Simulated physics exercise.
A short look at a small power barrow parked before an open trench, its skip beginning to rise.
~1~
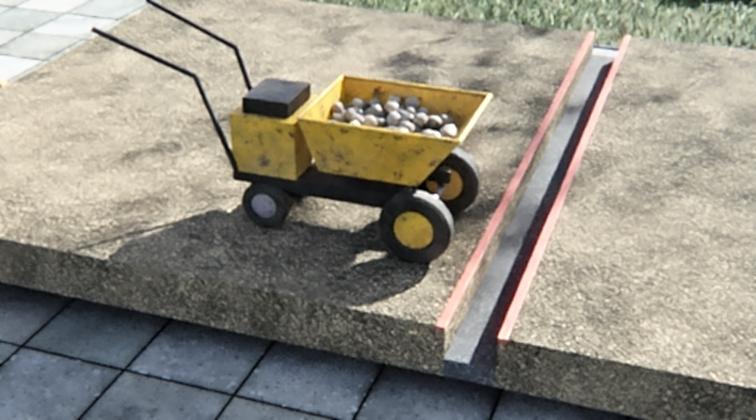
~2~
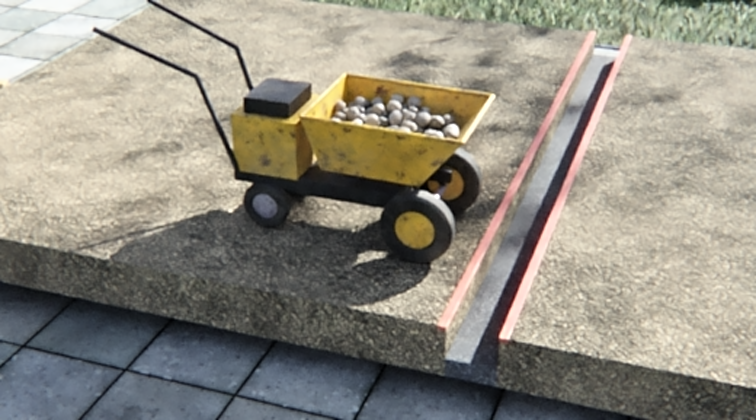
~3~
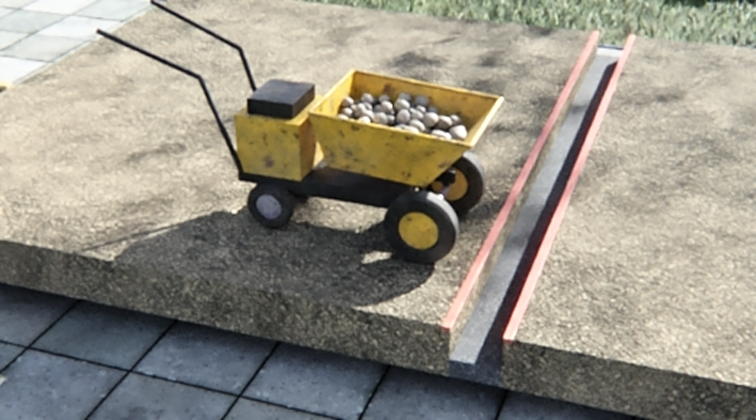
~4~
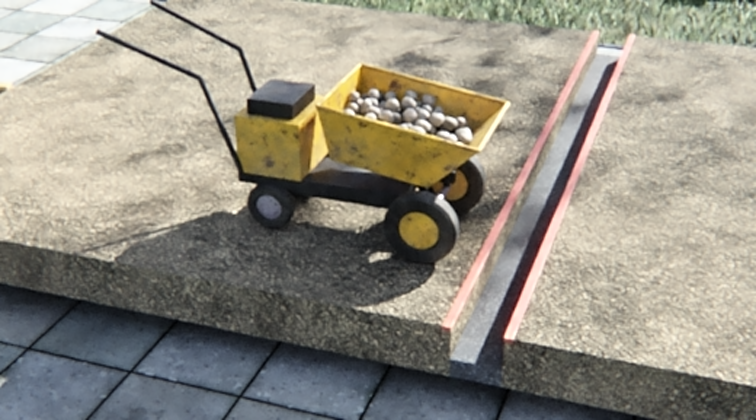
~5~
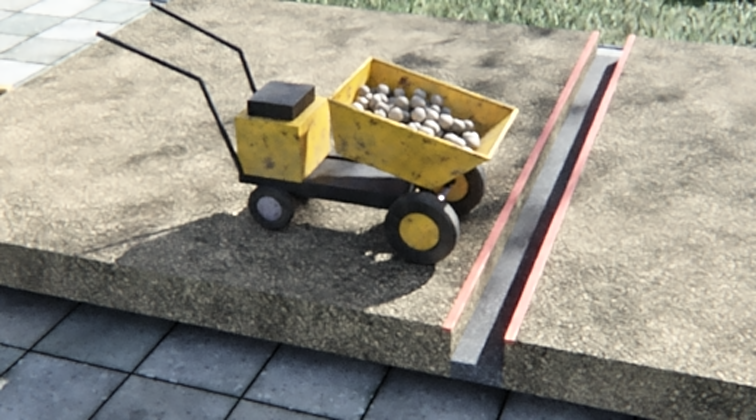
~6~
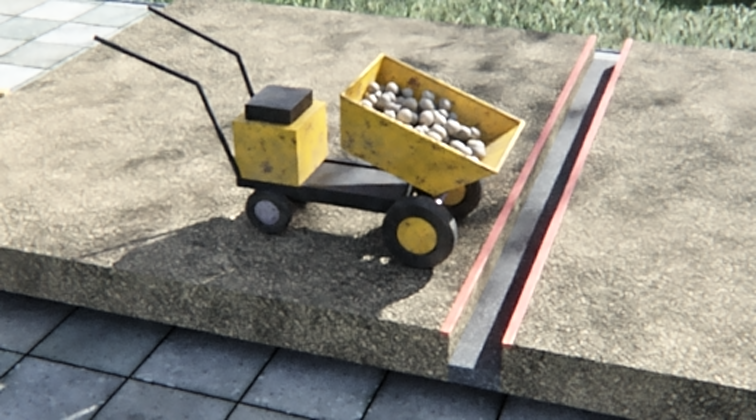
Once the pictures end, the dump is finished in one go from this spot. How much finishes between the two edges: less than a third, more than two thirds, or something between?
Between the edges lies under a third of the load.
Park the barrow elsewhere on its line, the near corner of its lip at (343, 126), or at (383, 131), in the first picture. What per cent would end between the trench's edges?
The first gives 20 %, the second 60 %.
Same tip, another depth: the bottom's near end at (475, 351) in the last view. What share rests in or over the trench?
Near 0 %.
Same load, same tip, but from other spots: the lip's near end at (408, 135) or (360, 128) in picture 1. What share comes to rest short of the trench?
Near 0 % and 30 %.
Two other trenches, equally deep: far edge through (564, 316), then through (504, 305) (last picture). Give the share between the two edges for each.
First some 80, then 0 per cent.
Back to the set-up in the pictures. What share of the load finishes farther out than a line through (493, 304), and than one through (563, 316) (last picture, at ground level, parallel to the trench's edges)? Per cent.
Near 70 % and 30 %.
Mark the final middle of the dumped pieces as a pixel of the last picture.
At about (583, 255).
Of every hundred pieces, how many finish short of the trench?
Close to 0 per cent.
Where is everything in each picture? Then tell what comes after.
The first picture shows lip of the skip near (459, 142), level; top of the load near (394, 120), river pebbles; first edge of the trench near (458, 292); far edge near (517, 303), the trench under half as wide as the skip, and about half as deep as wide.
The second picture shows lip of the skip near (462, 143), level; top of the load near (396, 119).
The third picture shows lip of the skip near (470, 146), tipped barely; top of the load near (386, 109).
The fourth picture shows lip of the skip near (478, 151), tipped a little; top of the load near (367, 107).
The fifth picture shows lip of the skip near (488, 159), tipped a little; top of the load near (376, 103).
The sixth picture shows lip of the skip near (495, 173), tipped clearly; top of the load near (385, 103); first edge of the trench near (462, 297); far edge near (521, 308).
Shortly afterwards, skip tipped steeply; the whole lot in the skip.
Next, skip tipped right over; near two thirds in the skip; near a quarter beyond it; only a few falling.
Some moments later, skip tipped right over; near a third in the skip; near two thirds beyond it.
In the end, skip tipped right over; near a third in the skip; none at all in or heaped over the trench; near two thirds beyond it.
